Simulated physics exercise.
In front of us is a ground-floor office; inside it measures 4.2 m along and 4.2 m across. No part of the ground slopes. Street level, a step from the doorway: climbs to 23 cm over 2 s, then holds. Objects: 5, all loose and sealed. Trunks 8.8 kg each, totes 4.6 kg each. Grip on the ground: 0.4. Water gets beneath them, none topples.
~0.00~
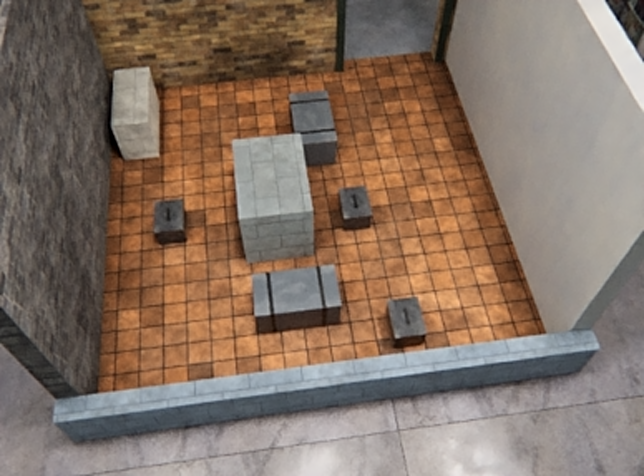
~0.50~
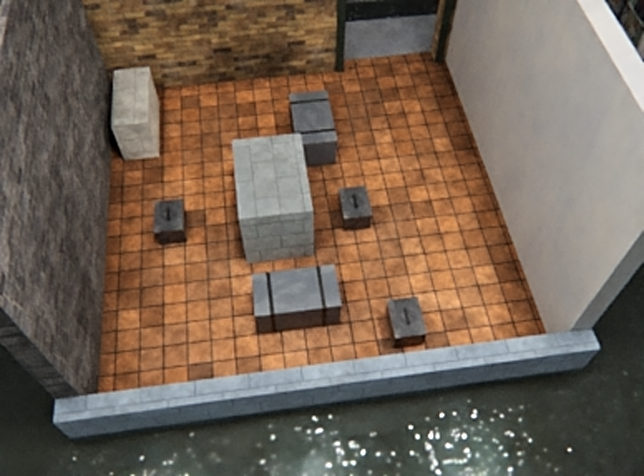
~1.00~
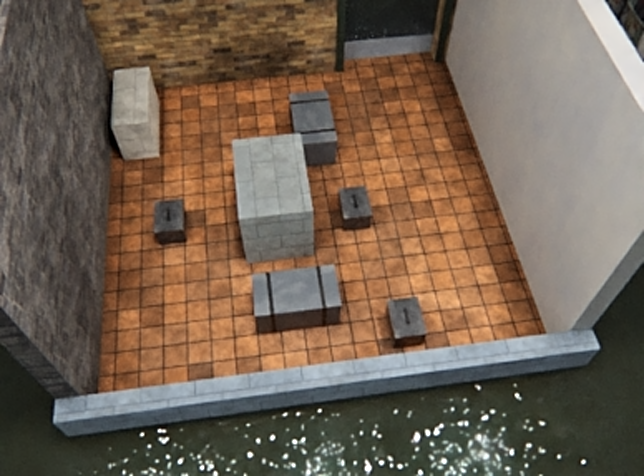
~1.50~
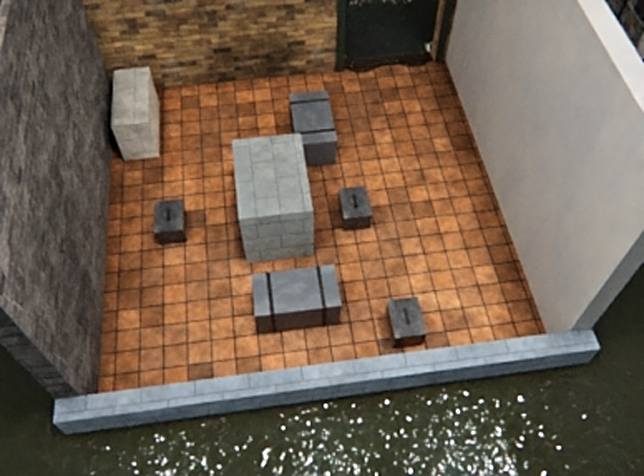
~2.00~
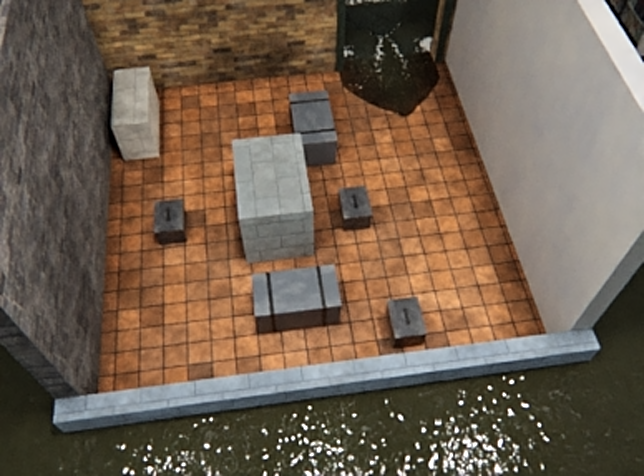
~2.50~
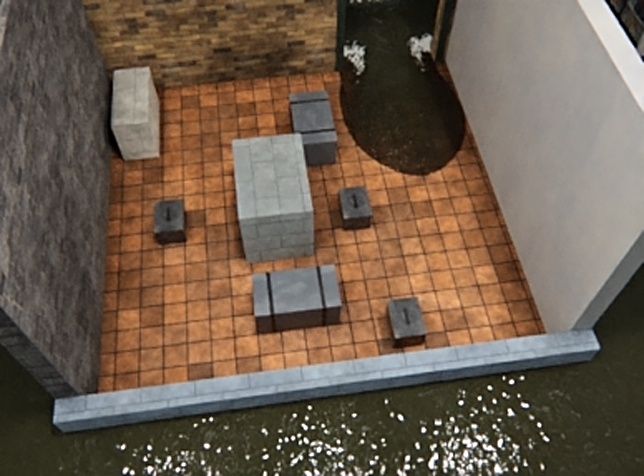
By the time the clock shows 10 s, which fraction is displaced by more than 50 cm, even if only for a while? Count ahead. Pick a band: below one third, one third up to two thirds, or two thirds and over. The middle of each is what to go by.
The share is two thirds and over.
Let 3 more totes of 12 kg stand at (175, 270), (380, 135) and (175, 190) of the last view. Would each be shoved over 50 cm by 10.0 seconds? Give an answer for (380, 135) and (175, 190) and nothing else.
In turn: More, less.
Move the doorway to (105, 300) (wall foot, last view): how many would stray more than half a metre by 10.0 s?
Result: 4.
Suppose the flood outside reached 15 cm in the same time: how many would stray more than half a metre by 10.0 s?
So the tally would be 4.
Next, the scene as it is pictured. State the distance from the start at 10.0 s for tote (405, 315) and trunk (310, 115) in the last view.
250 cm and 120 cm respectively.
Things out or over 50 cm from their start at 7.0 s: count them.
The answer is 4.
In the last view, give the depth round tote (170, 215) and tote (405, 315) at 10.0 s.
Roughly 8 and 6 cm.
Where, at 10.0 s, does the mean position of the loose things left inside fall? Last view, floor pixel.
The centre sits near (197, 179).
After 3.5 s 0 of 5 are over 50 cm from their spots; 0 afloat.
After 4.5 s 2 of 5 are over 50 cm from their spots; 1 afloat.
After 7.0 s 4 of 5 are over 50 cm from their spots; 2 afloat.
After 10.0 s 5 of 5 are over 50 cm from their spots, and 5 have been at some point; 4 afloat.
